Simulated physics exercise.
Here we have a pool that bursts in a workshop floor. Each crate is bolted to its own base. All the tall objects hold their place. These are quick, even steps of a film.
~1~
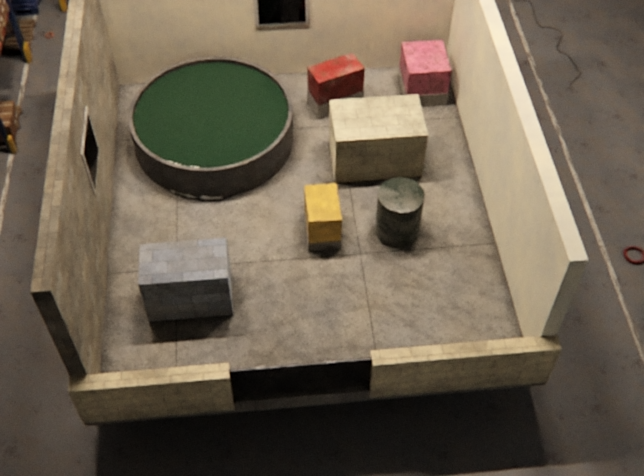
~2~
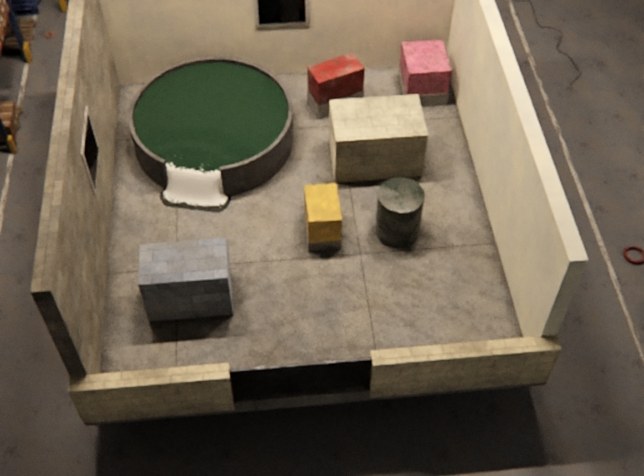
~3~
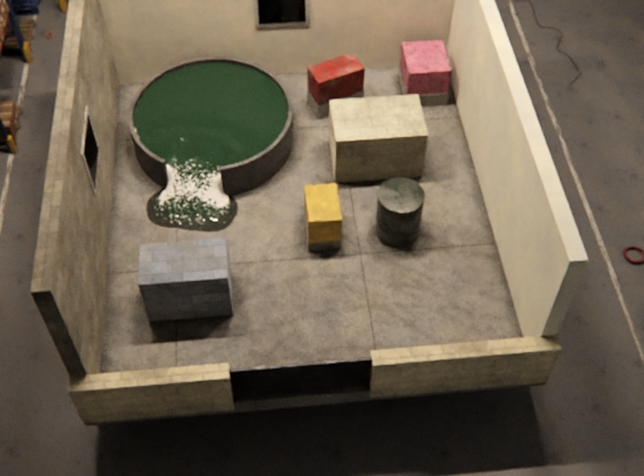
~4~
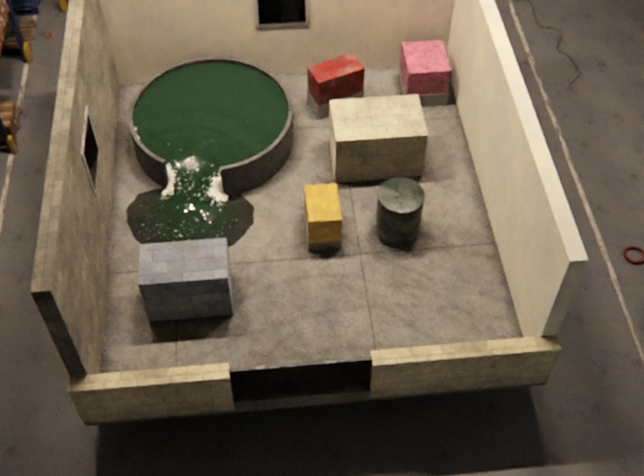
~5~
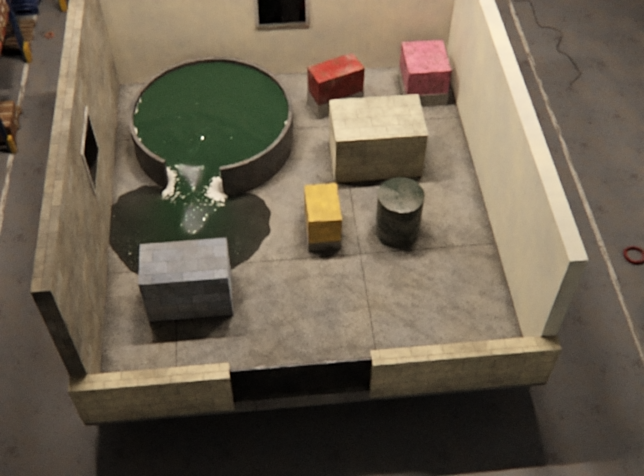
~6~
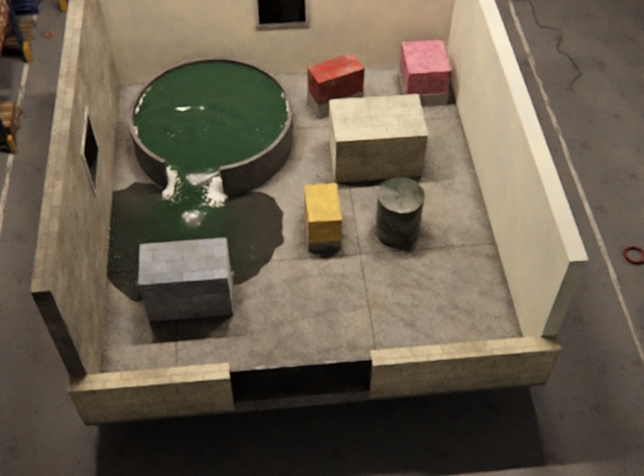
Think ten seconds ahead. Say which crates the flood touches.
One by one: The pink crate escapes dry; the red crate escapes dry; the yellow crate escapes dry.
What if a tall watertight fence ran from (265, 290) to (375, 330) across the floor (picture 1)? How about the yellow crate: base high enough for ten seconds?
The yellow crate escapes it.
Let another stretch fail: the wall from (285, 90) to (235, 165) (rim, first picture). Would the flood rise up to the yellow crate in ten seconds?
The yellow crate gets wet.
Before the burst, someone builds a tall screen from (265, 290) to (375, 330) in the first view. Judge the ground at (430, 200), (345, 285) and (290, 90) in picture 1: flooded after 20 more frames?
In that order: Clear, wet, free of water.
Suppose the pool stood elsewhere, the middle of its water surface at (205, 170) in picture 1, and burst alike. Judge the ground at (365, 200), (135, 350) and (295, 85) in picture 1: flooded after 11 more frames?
One after the other: Dry, wet, clear.
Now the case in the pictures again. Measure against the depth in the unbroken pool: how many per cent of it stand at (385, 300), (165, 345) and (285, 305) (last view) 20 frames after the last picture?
Roughly 4, 4 and 4 per cent, in turn.
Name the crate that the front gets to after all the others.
The pink one.
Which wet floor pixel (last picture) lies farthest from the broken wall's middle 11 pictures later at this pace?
At about (368, 365).
A moment on, water covers 20 % of the floor; the pink crate not reached, the red crate not reached, the yellow crate water round its plinth.
Next, water covers 35 % of the floor; the pink crate not reached, the red crate not reached, the yellow crate water round its plinth.
Then, water covers 60 % of the floor; the pink crate not reached, the red crate not reached, the yellow crate water round its plinth.
Later, water covers 75 % of the floor; the pink crate not reached, the red crate water round its plinth, the yellow crate water round its plinth.
In the end, water covers 100 % of the floor; the pink crate stayed above the water, the red crate stayed above the water, the yellow crate stayed above the water.
